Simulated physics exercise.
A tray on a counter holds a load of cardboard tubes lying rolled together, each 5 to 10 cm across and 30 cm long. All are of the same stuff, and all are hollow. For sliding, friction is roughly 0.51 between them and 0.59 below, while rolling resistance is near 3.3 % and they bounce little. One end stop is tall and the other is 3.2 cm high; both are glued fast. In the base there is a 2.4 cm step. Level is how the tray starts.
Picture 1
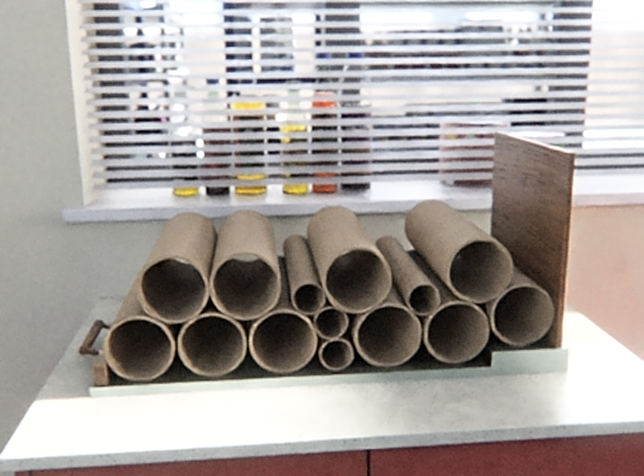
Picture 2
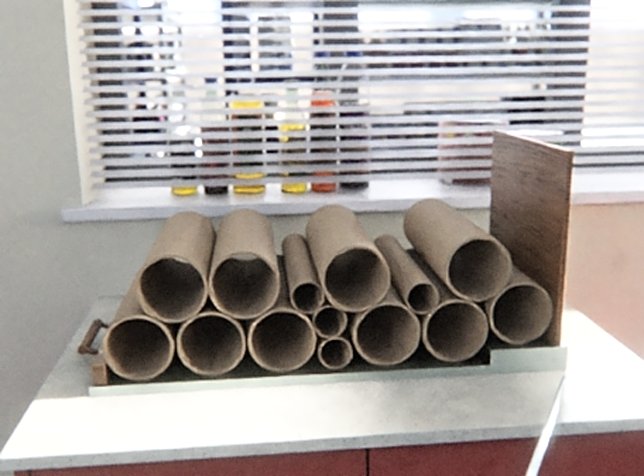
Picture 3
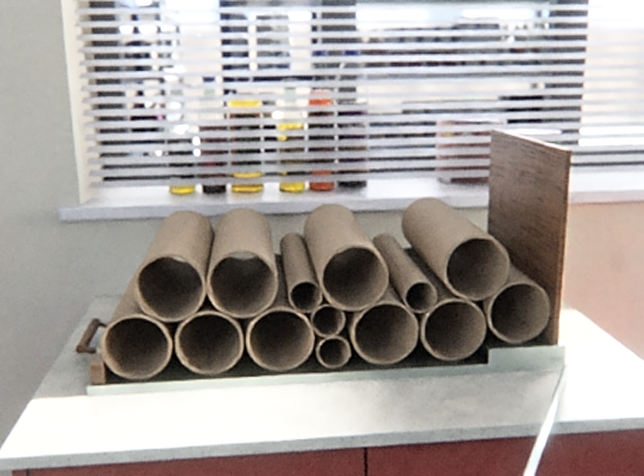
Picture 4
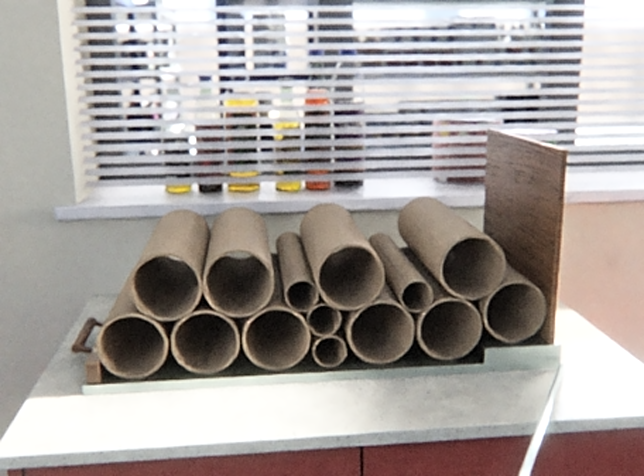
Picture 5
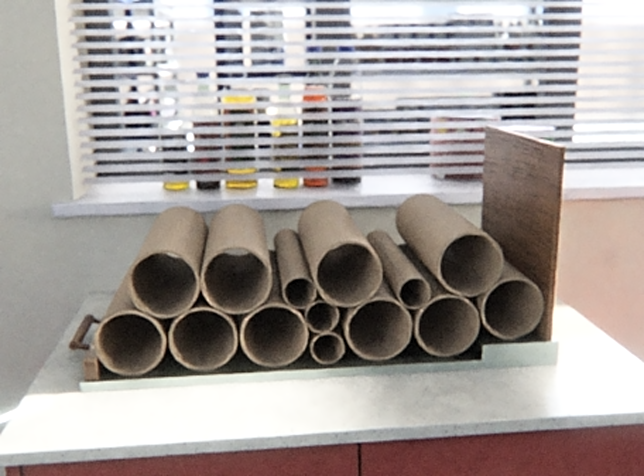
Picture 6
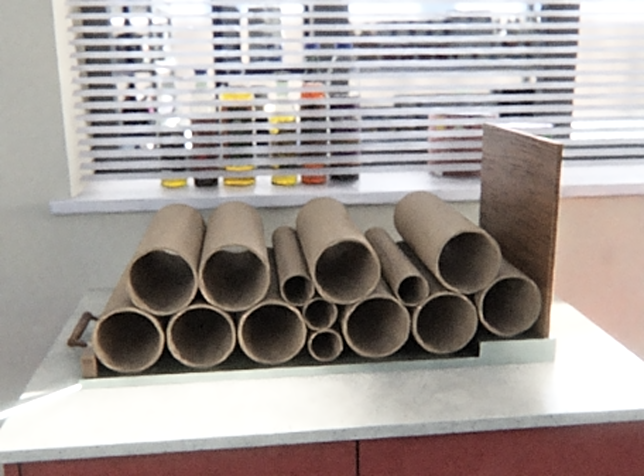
The footage shows hollow cardboard tubes stacked motionless in a tray on a counter before a blinded window, as a thin pale pointer appears at the lower right, then leaves and shows faintly at the left edge.
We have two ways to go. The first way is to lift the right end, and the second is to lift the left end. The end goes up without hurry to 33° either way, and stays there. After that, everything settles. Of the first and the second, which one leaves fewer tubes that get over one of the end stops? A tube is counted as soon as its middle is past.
The second.
First choice, 2.35 s in, right end up 33°; 6 now displaced over 3 cm; not one over the end stops; the one last seen at (234, 278) 8 cm left and 1.1 cm up (moves measured on the tray).
First choice, at rest by 3.6 s, 6 moved over 3 cm; 6 over the left lip; the one last seen at (234, 278) fallen off to the left; top of the pile 12 cm high, from 19 cm.
Second choice, 2.35 s in, left end up 33°; 4 now displaced over 3 cm; not one over the end stops; the one last seen at (234, 278) 5 cm right and 1.3 cm up.
Second choice, at rest by 3.4 s, 6 moved over 3 cm; not one over the end stops; the one last seen at (234, 278) 15 cm right and 1.5 cm up; top of the pile 22 cm high, from 19 cm.
